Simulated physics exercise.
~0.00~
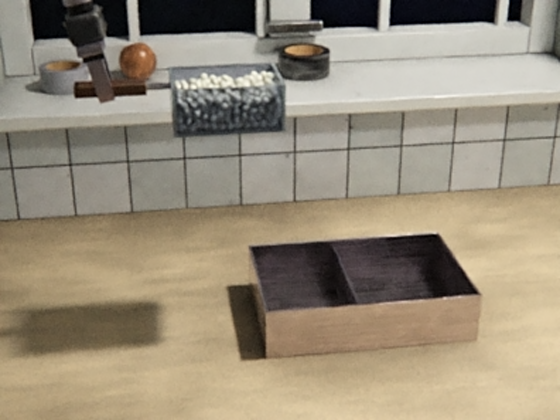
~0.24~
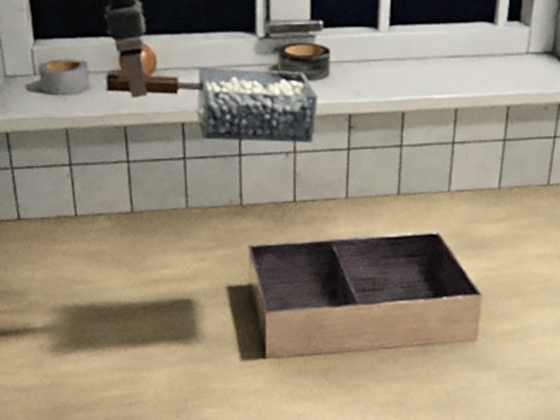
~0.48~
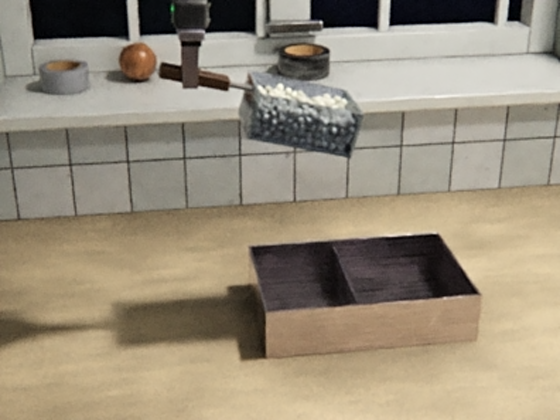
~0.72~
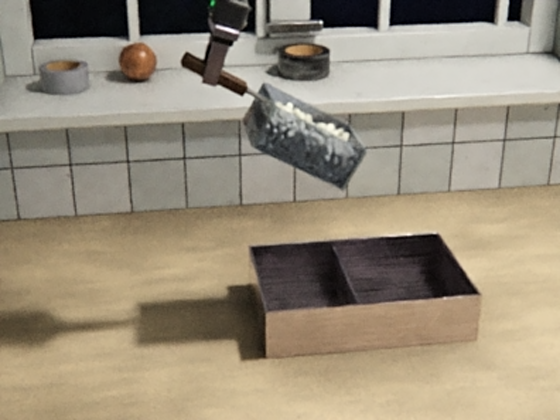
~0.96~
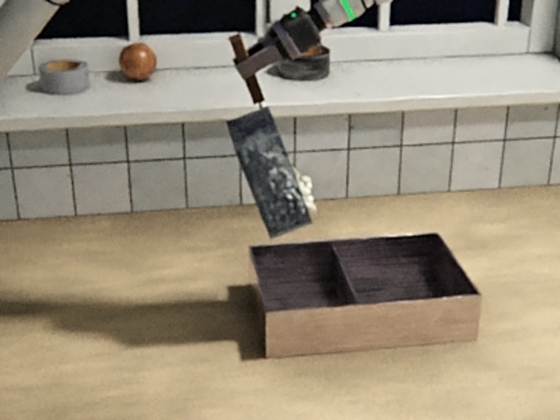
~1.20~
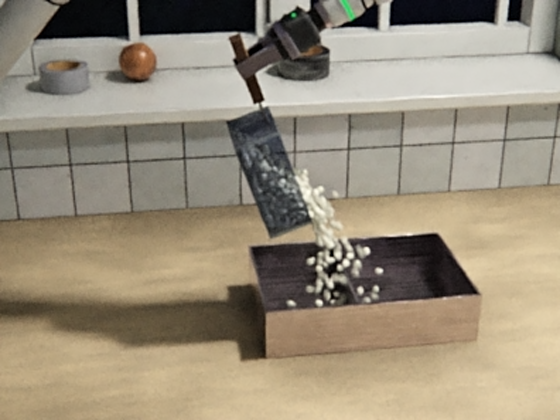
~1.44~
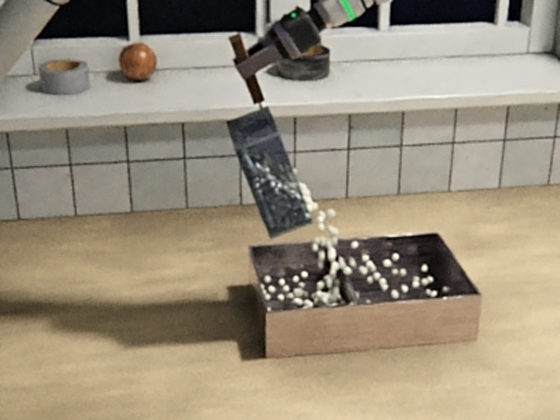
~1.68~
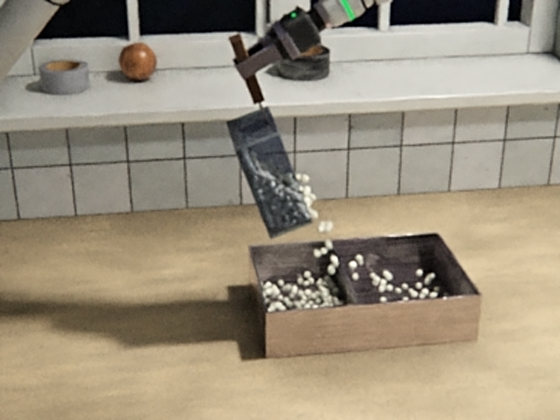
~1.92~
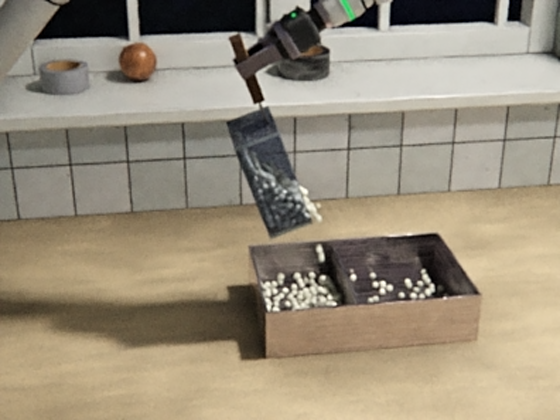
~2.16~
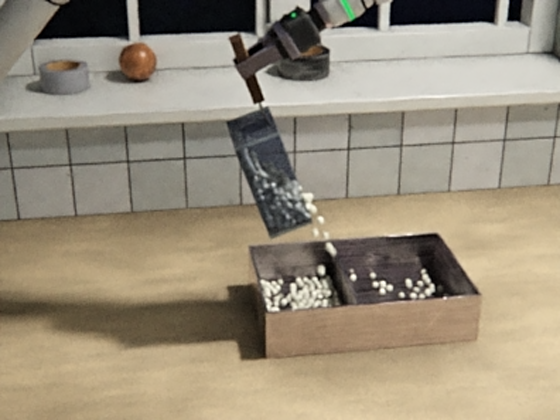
At a counter below a window, a robot arm tipping a clear box, spilling white beads into both sections of a divided crate.
